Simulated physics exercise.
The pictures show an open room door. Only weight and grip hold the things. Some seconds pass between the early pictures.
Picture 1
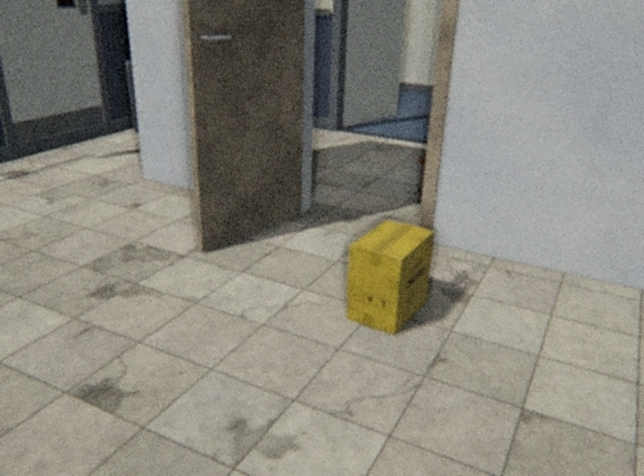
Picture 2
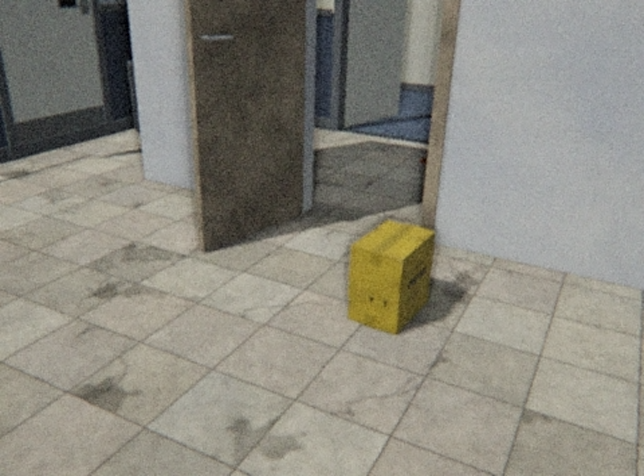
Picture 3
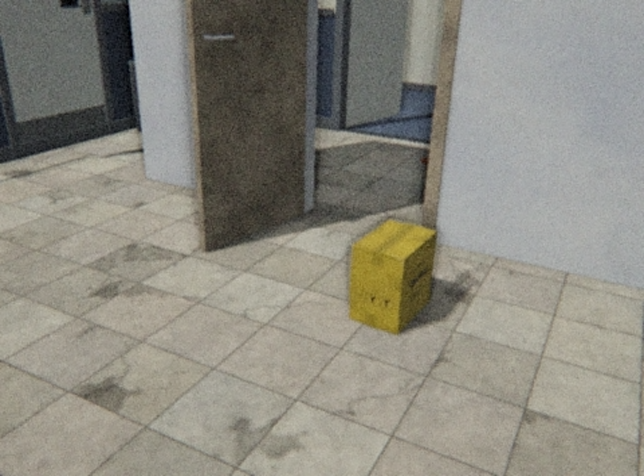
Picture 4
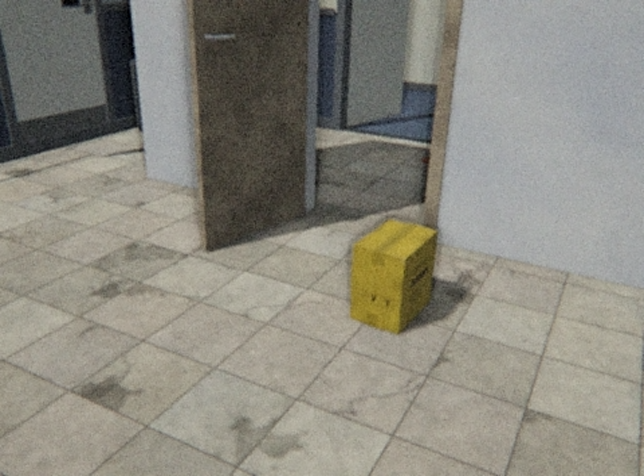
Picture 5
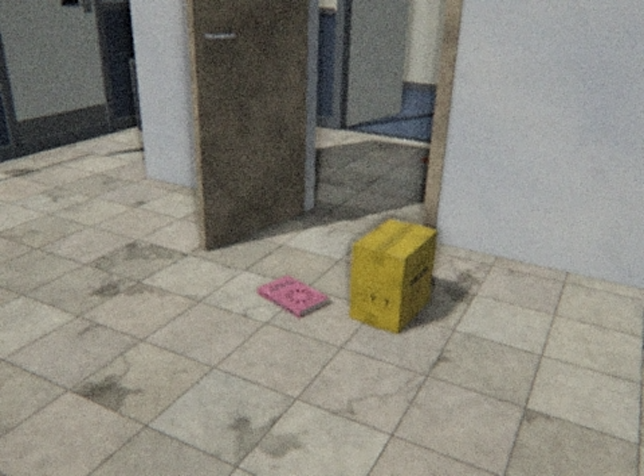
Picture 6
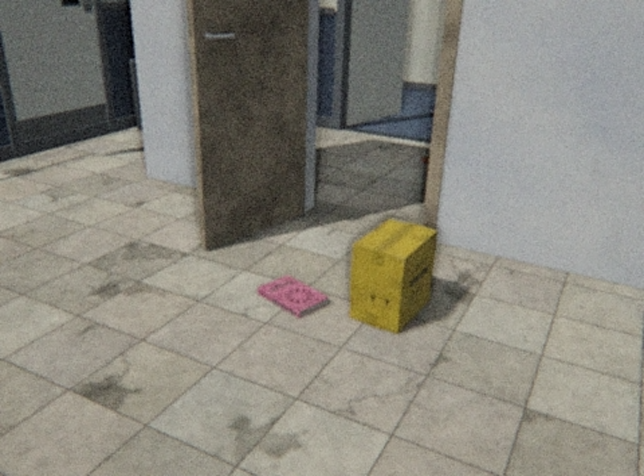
At first, a yellow box sits alone on the tiled floor near a wide open door, and nothing noticeably moves. Then a pink book appears, lying flat on the tiles to the left of the box, and it stays there while the door and box remain still.
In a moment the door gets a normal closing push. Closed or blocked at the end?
The door reaches the frame.
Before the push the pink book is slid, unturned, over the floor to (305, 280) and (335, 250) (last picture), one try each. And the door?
First try: It reaches the frame; second try: It is blocked.
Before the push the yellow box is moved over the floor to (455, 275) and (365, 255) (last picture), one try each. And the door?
First try: It closes; second try: It stops short.
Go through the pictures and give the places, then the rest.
Door wide open and still; yellow box (390, 275), in the first frame.
Door wide open and still; yellow box (392, 275), in the second frame.
Door wide open and still; yellow box (393, 275), in the third frame.
Door wide open and still; yellow box (394, 274), in the fourth frame.
Door wide open and still; yellow box (393, 274), in the fifth frame.
Door wide open and still; pink book (293, 296); yellow box (393, 274), in the sixth frame.
Then, 0.80 s after the last picture, open by 83°.
Then, 1.70 s after the last picture, open by 48°.
Then, 2.50 s after the last picture, open by 17°.
At rest, open by 0°; both in place. Seen from the same camera at the end, pink book near (293, 296).
